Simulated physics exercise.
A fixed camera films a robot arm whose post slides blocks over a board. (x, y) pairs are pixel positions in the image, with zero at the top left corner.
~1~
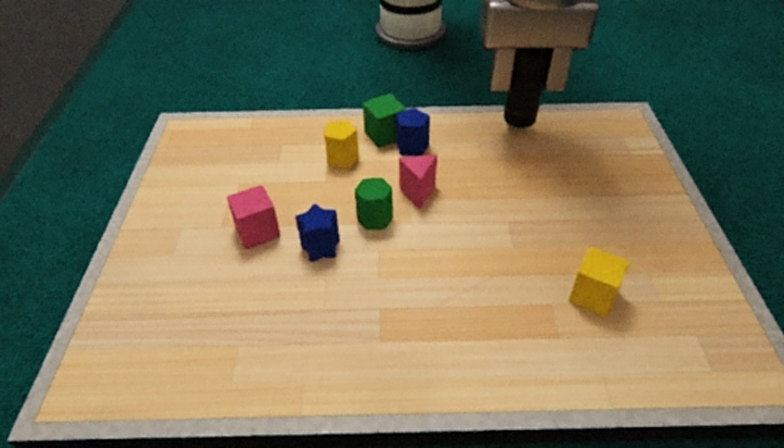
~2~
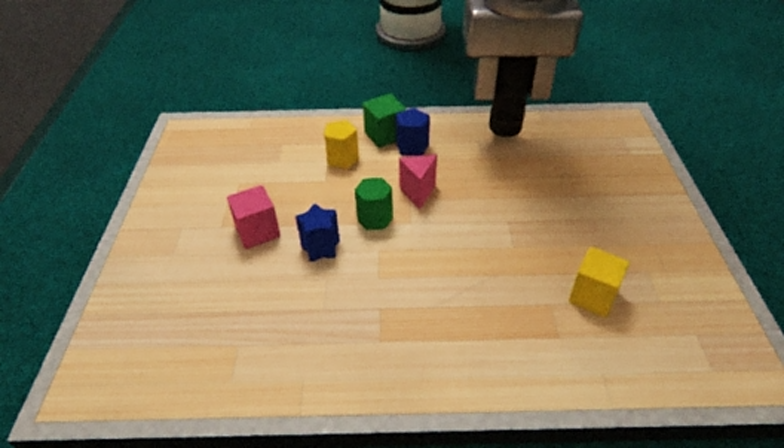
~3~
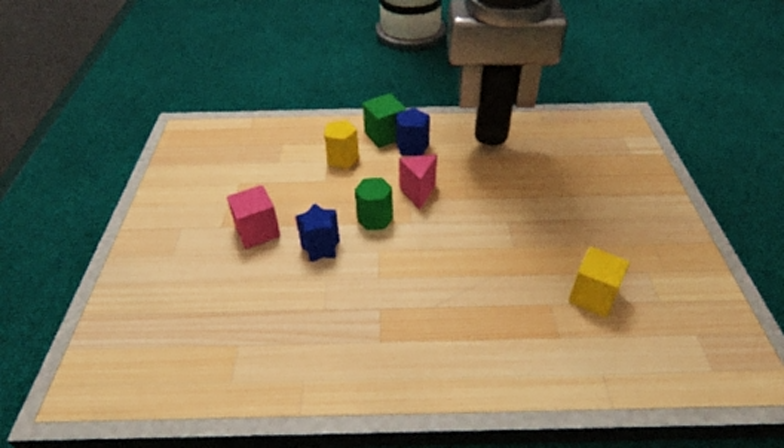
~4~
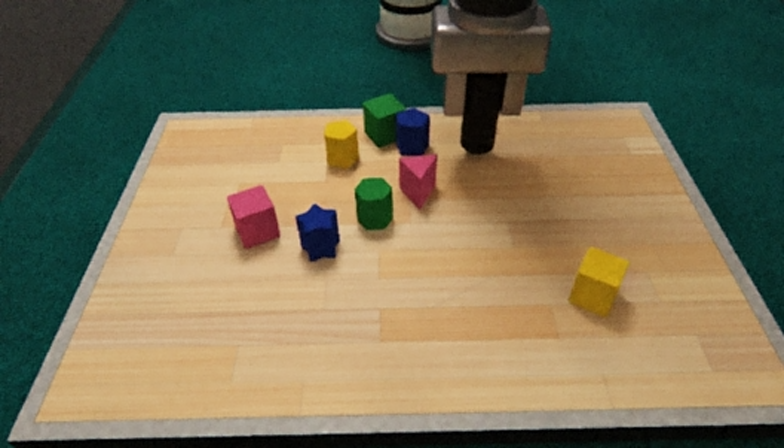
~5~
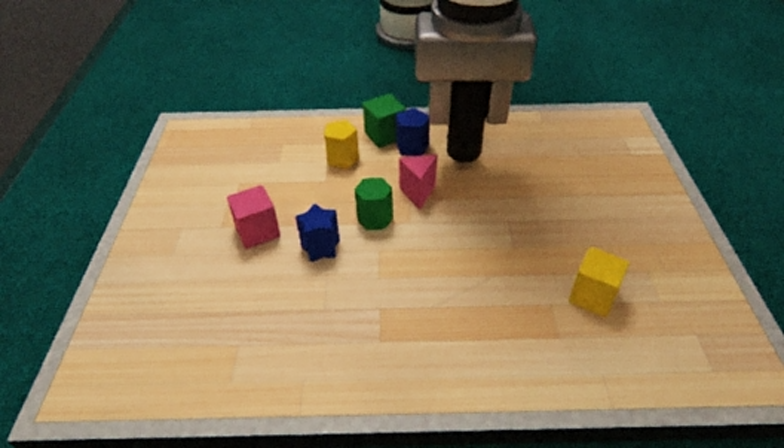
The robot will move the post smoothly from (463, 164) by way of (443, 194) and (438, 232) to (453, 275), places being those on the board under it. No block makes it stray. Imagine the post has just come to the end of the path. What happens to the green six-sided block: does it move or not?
When the path is over, the green six-sided block has left its spot.
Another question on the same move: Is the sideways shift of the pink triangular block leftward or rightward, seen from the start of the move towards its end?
It gets pushed right.
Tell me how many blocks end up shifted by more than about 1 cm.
Displaced: Two.
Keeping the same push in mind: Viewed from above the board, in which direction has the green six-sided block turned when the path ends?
It is turned clockwise.
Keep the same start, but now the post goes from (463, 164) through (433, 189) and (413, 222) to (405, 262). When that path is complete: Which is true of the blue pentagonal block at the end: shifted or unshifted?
That one stays where it is.
On the path given first. One third of the way, post at (443, 183); pink triangular block at (404, 172), turned 30° clockwise.
Two thirds of the way, post at (439, 221); green six-sided block at (358, 191), turned 20° clockwise; pink triangular block at (400, 188), turned 80° clockwise.
At the end, post at (454, 264); green six-sided block at (358, 191), turned 20° clockwise; blue pentagonal block not moved; pink triangular block at (400, 188), turned 80° clockwise.
